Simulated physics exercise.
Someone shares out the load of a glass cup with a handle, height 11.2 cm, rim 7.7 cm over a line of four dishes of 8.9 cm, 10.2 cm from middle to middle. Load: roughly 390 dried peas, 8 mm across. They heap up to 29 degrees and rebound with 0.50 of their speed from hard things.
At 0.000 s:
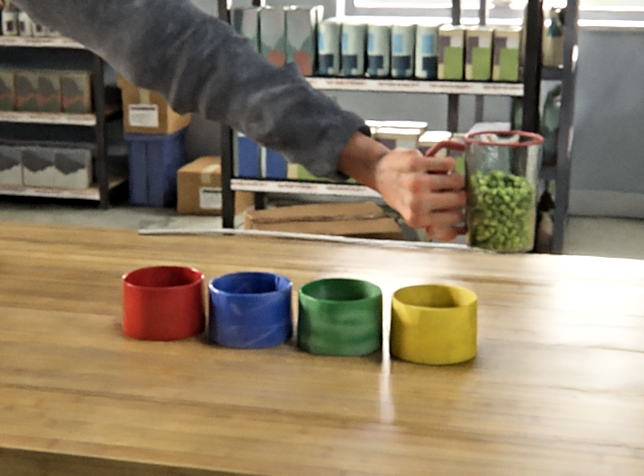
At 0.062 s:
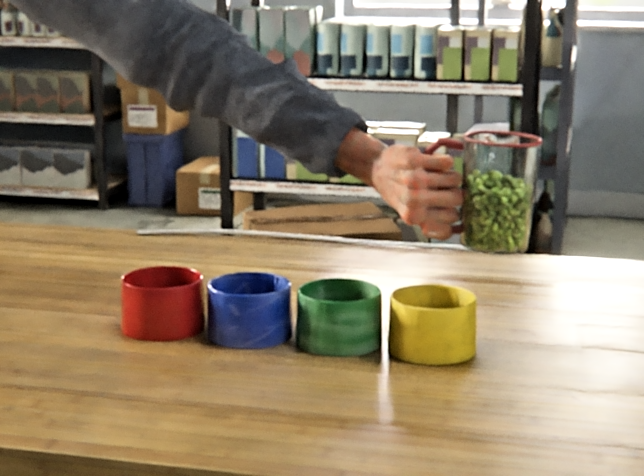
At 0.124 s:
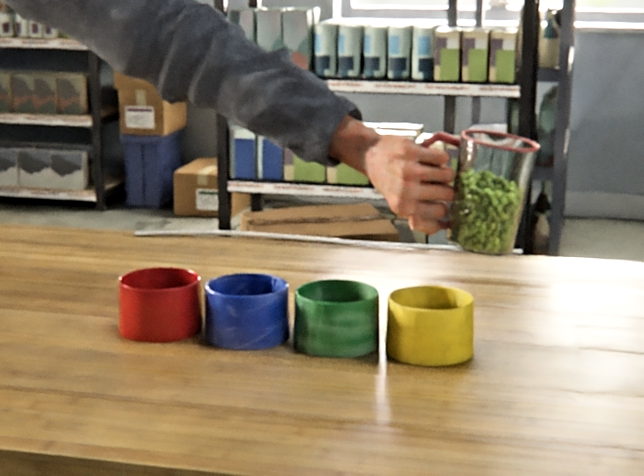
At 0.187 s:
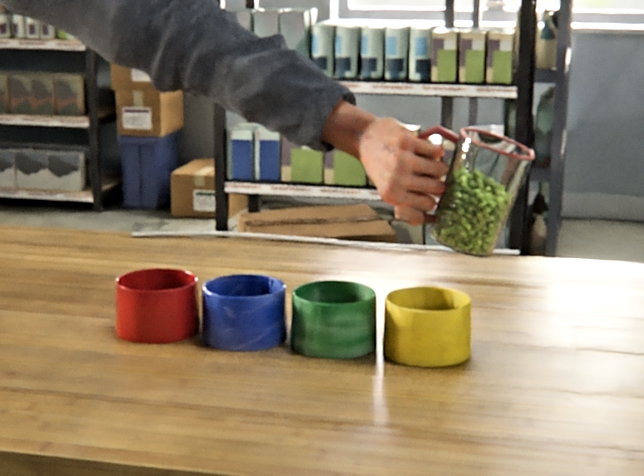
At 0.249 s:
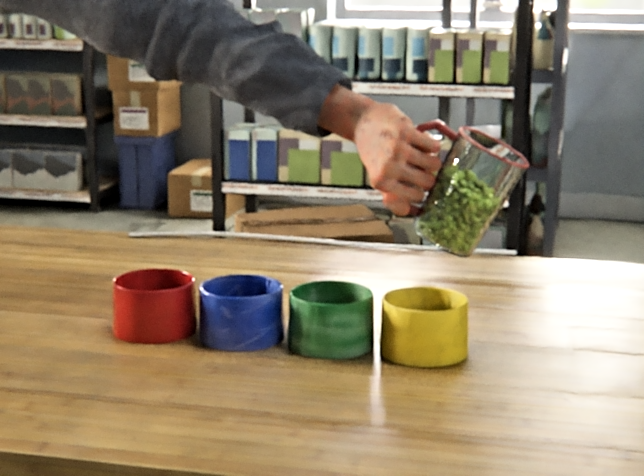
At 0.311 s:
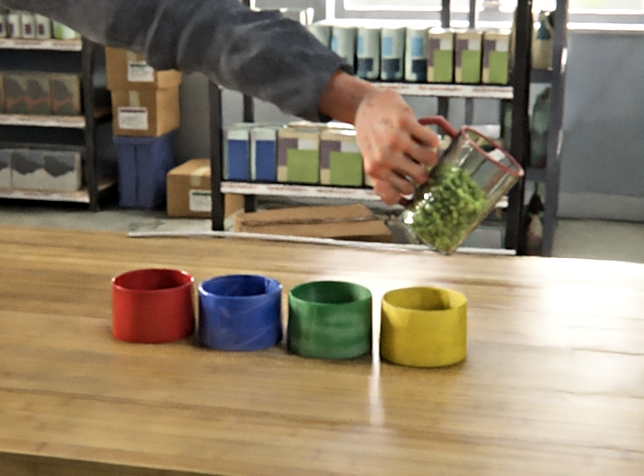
A hand holding a clear handled cup of green dried peas moves it slightly left while tilting it gradually, the peas shifting toward its lower side, behind a row of red, blue, green and yellow dishes on a wooden table.
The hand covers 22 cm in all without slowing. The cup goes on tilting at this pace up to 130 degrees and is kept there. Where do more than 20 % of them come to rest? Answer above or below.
Red below, blue below, green below, yellow above, counter below.
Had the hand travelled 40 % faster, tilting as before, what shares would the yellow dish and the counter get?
Yellow 30; counter 30.
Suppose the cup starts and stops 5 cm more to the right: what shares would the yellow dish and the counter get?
Then: Yellow 40; counter 60.
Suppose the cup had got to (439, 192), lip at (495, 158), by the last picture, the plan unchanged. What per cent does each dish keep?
Red 0; blue 0; green 90; yellow 0.
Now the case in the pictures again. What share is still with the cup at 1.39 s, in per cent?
Roughly 0 per cent.
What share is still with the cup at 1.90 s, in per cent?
Roughly 0 per cent.
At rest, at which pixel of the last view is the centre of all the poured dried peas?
Near (423, 326).
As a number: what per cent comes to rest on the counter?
Some 0 per cent.
Then, at 0.96 s, tilt 126 degrees; cup holds 70 %, yellow 20 %.
After 1.39 s, tilt 130 degrees; cup holds 0 %, yellow 100 %.
Then, at 1.90 s, tilt 130 degrees; cup holds 0 %, yellow 100 %.
At rest (2.2 s), red 0 %, blue 0 %, green 0 %, yellow 100 %, counter 0 %.
